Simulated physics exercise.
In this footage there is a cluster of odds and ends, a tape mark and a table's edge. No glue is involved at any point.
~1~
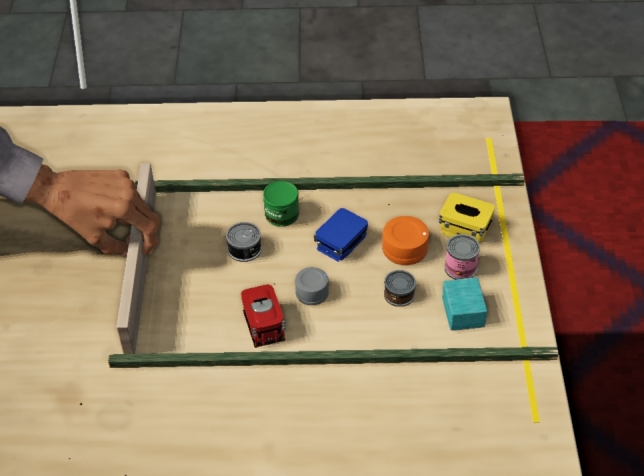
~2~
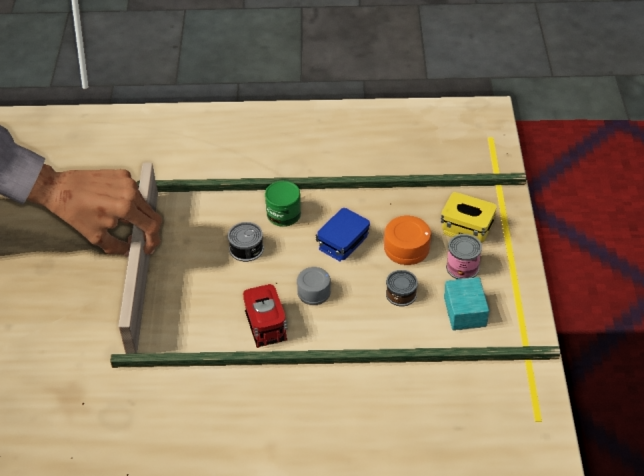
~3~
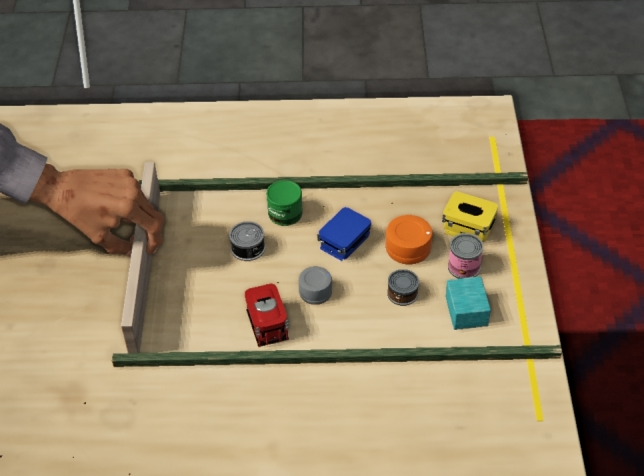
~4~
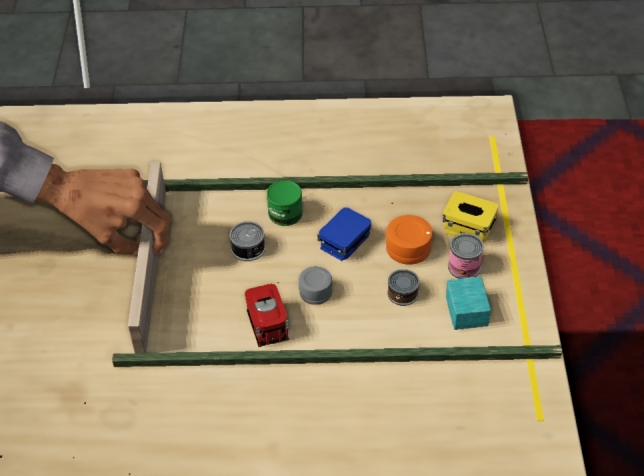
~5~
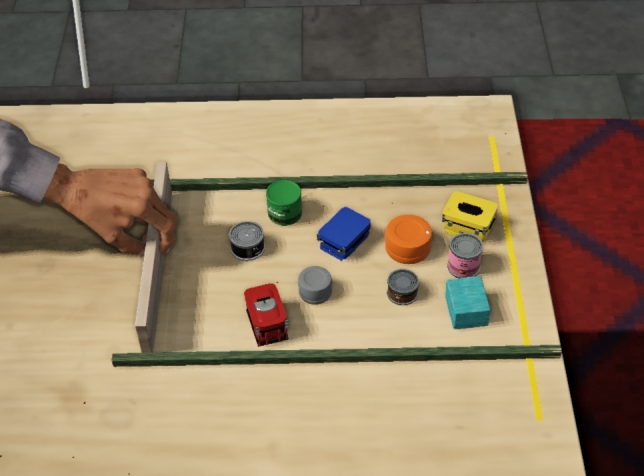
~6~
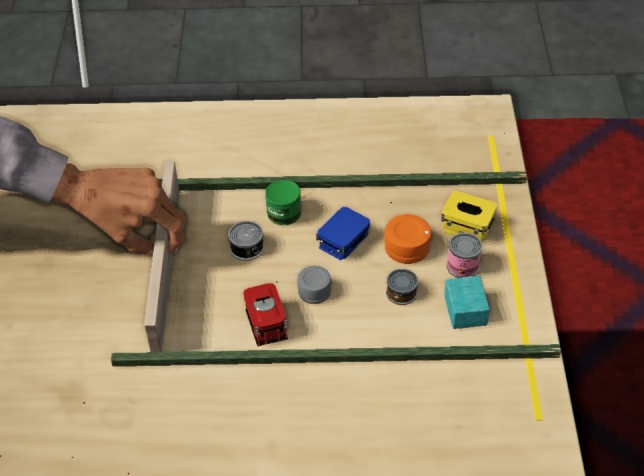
On a pale wooden tabletop, a hand holds an upright board at the left of a loose group of small, colourful containers and blocks between two green rails. The board stays nearly still at first, then the hand slides it a short way right, narrowing the gap, while the objects stay in place.
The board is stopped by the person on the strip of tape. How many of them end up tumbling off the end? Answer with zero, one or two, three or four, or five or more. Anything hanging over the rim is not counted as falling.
Five or more.
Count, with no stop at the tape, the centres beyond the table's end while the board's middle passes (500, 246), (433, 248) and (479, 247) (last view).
In order: 6, 0, 2.
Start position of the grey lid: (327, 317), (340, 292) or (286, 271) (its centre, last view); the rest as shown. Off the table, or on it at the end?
Grey lid: Goes down; stays put; stays put.
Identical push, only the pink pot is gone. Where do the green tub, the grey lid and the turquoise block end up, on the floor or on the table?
Green tub - safe, grey lid - safe, turquoise block - gone.
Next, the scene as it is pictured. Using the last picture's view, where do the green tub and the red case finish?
Taking them in turn, first comes (521, 197), then (540, 311).
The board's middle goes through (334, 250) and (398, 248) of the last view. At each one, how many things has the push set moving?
Counting first: 6, next 10.
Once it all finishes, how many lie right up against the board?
The answer is 4.
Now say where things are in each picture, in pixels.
Yellow case (466, 219); pink pot (462, 258); turquoise block (464, 304); board (138, 255); tape (510, 264), in the first frame.
Pink pot (464, 257); orange lid (407, 240), in the second frame.
Turquoise block (468, 303); red case (267, 315), in the third frame.
Yellow case (470, 218); board (149, 254), in the fourth frame.
Pink pot (465, 256); green tub (284, 203), in the fifth frame.
Yellow case (469, 217); pink pot (464, 256); turquoise block (467, 302); board (163, 253); tape (512, 262), in the sixth frame.
Early on, none off yet; yellow case at rest near (469, 217); pink pot at rest near (464, 256); turquoise block at rest near (467, 302).
A while later, none off yet; yellow case moving near (472, 214); pink pot travelled a little near (478, 263); turquoise block at rest near (467, 302).
Further along, none off yet; yellow case travelled about its own width near (501, 212); pink pot travelled well along near (534, 276); turquoise block travelled about its own width near (518, 308).
Finally, the number that fall off is five or more; lost, blue case, brown pot, orange lid, turquoise block, pink pot and yellow case.
